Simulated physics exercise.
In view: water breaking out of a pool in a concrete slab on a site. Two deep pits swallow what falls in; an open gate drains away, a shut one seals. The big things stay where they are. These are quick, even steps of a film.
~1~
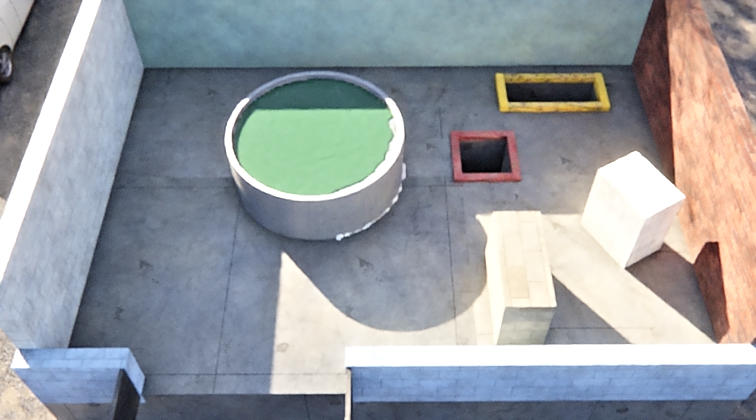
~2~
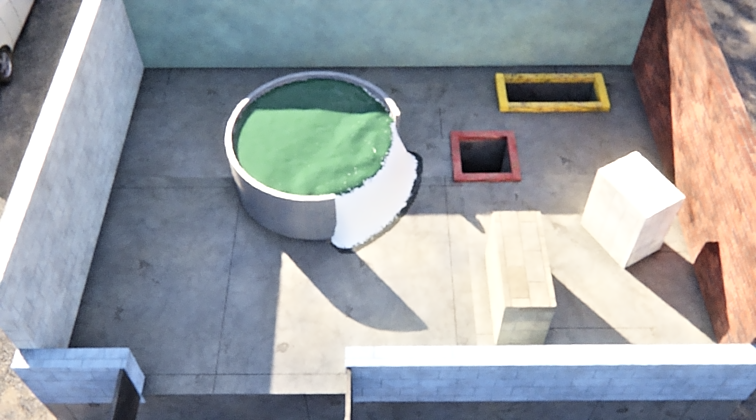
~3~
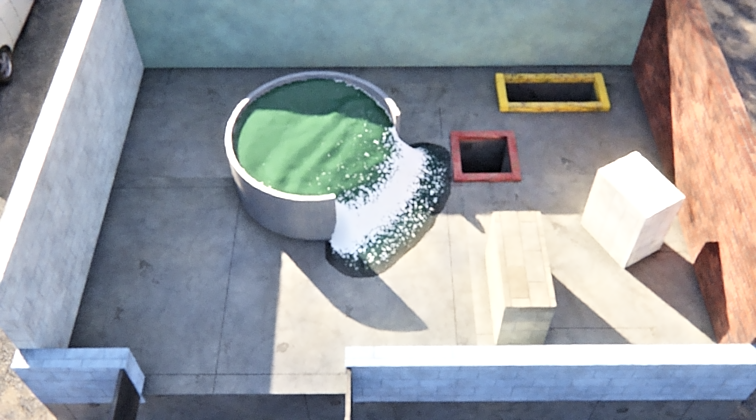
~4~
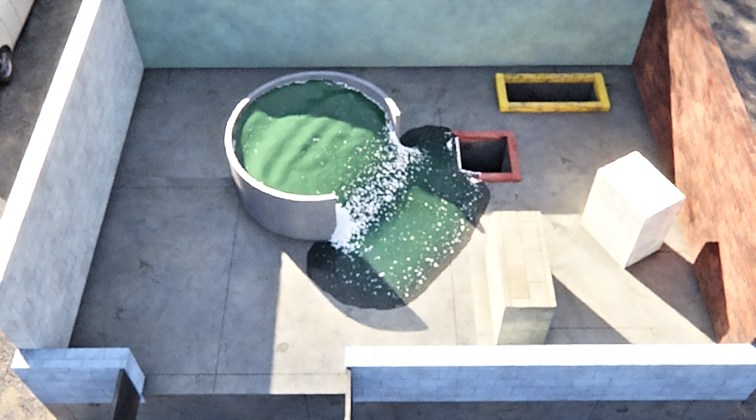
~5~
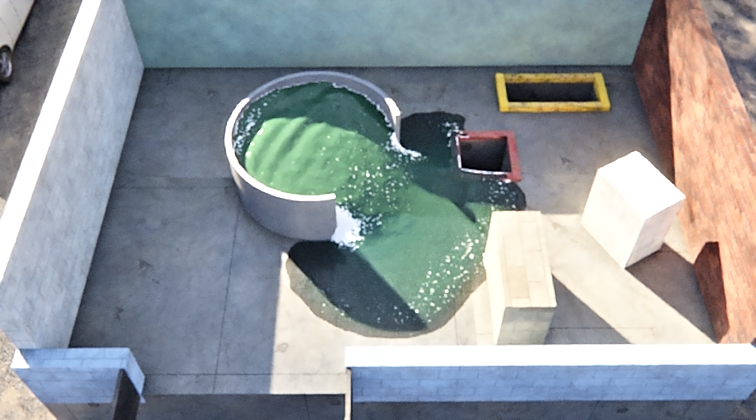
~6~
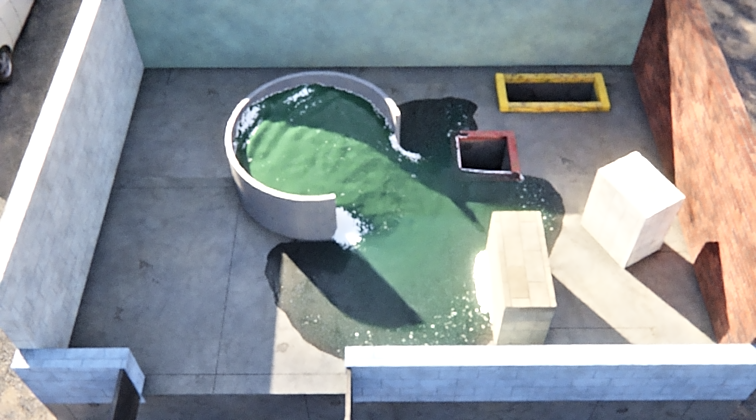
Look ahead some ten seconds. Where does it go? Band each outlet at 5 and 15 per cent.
In the end: The gate takes between 5 and 15 %; the red pit takes between 5 and 15 %; the yellow pit takes between 5 and 15 %.
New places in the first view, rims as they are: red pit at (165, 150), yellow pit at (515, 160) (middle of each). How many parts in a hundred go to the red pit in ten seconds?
Per cent: Red 2.
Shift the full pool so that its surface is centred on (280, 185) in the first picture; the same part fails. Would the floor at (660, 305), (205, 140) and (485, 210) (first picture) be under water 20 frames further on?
As listed: Covered, clear, wet.
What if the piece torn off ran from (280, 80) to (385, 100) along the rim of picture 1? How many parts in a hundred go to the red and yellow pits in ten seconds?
Parts in a hundred: Red 4, yellow 14.
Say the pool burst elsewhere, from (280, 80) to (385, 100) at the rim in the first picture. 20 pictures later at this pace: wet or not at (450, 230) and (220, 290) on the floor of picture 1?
In that order: Dry, free of water.
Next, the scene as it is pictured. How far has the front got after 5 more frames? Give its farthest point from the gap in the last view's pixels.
At about (700, 309).
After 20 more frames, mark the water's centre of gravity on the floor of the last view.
Roughly at (468, 235).
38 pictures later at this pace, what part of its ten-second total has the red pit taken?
Close to 80 %.
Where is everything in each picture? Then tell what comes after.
Still water in the round tank at (315, 135), in the first picture.
Water pours out at (388, 192) and has run to (343, 247), in the second picture.
Water pours out at (388, 193) and has run to (440, 150), in the third picture.
The front is at (364, 303), out from the gap at (388, 195), in the fourth picture.
Water pours out at (388, 195) and has run to (411, 331), in the fifth picture.
Water pours out at (388, 195) and has run to a hidden place, in the sixth picture.
A moment on, water covers 30 % of the floor; the gate 0 %, the red pit 4 %, the yellow pit 0 %.
Next, water covers 40 % of the floor; the gate 1 %, the red pit 6 %, the yellow pit 0 %.
Then, water covers 65 % of the floor; the gate 2 %, the red pit 7 %, the yellow pit 0 %.
Later, water covers 90 % of the floor; the gate 4 %, the red pit 8 %, the yellow pit 4 %.
In the end, water covers 100 % of the floor; the gate 7 %, the red pit 10 %, the yellow pit 7 %.
